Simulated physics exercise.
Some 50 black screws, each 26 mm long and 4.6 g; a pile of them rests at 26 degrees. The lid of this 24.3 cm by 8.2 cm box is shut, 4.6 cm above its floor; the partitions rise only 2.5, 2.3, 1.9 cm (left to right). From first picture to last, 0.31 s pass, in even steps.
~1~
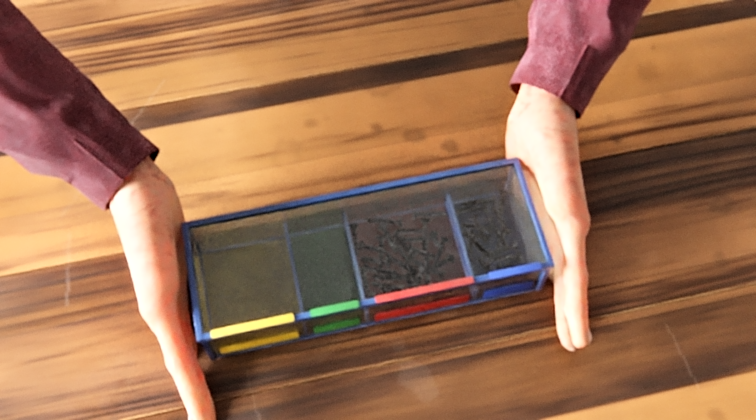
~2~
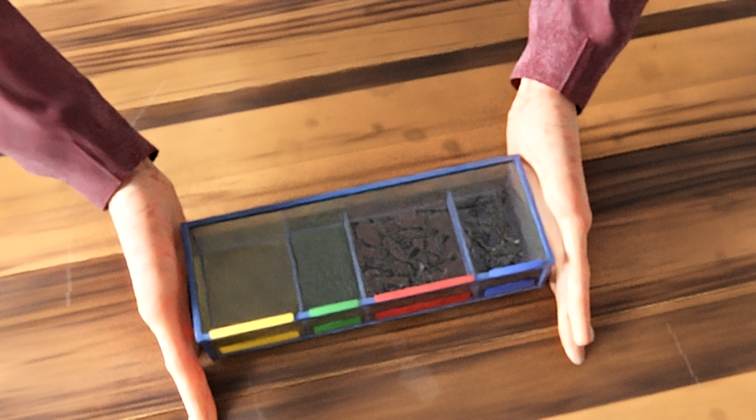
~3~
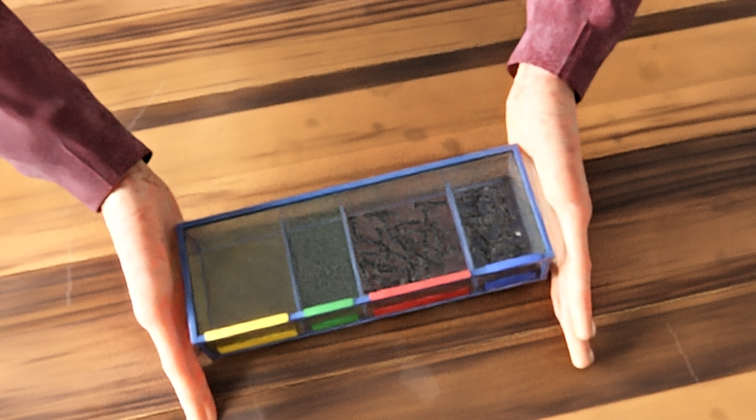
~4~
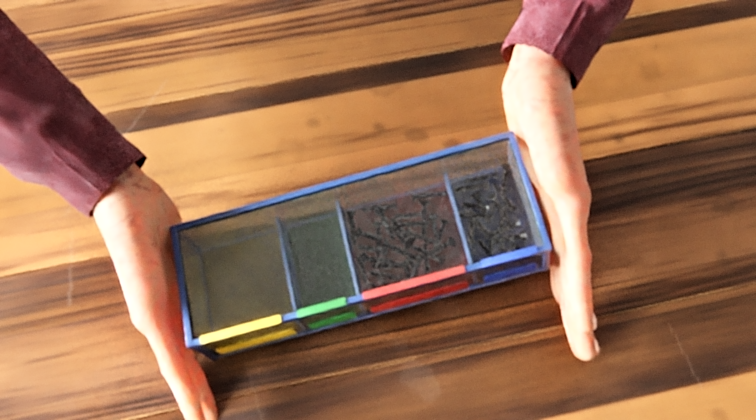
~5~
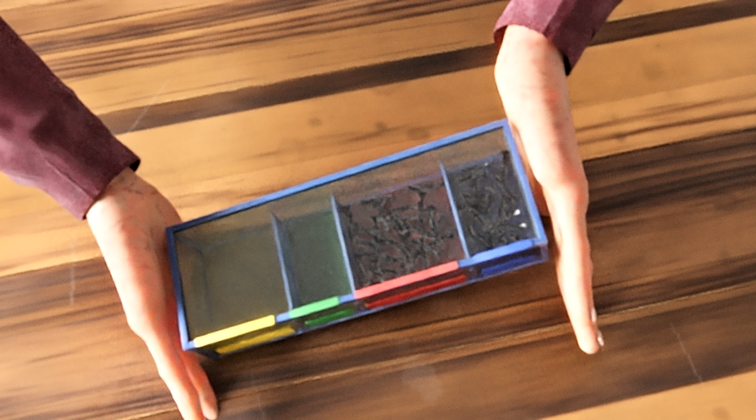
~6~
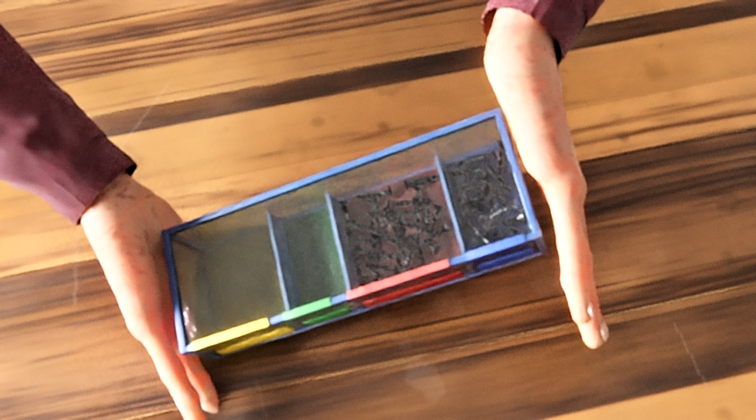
Two hands held a clear, blue-edged box with four sections and slowly tilted it, raising the right end a little, while the small black pieces stayed in the two sections on the right.
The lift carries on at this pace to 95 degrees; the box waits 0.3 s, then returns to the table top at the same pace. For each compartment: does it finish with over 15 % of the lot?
Red above, blue below, green below, yellow above.
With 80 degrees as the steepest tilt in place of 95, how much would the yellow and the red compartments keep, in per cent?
Then: Yellow 25, red 50.
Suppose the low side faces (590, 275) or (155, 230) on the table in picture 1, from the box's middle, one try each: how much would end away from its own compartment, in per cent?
About 60 and 65 per cent.
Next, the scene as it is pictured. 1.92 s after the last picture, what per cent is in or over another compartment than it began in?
Roughly 70 per cent.
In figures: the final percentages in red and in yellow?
Red 30; yellow 60.
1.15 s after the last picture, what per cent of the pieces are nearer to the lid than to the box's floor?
About 50 per cent.
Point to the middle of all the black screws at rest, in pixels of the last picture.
Around (270, 313).
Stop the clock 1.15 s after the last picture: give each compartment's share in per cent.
Red 50, blue 5, green 15, yellow 25.
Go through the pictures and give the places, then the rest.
The first frame shows box tilt 0 degrees, front corners at (203, 335) and (547, 263); red 65 %, blue 35 %.
The second frame shows box tilt 1 degrees, front corners at (203, 336) and (548, 260).
The third frame shows box tilt 5 degrees, front corners at (198, 338) and (547, 253), lowest corner left front.
The fourth frame shows box tilt 10 degrees, front corners at (193, 341) and (545, 246), lowest corner left front.
The fifth frame shows box tilt 15 degrees, front corners at (190, 343) and (540, 238), lowest corner left front.
The sixth frame shows box tilt 20 degrees, front corners at (187, 347) and (533, 233), lowest corner left front; red 65 %, blue 35 %.
Then, 1.15 s after the last picture, tilt 95 degrees; red 50 %, blue 5 %, green 15 %, yellow 25 %.
Then, 1.92 s after the last picture, tilt 47 degrees; red 30 %, green 10 %, yellow 60 %.
Then, 2.71 s after the last picture, tilt 0 degrees; red 30 %, green 10 %, yellow 60 %.
In the end, red 30 %, blue 0 %, green 10 %, yellow 60 %.
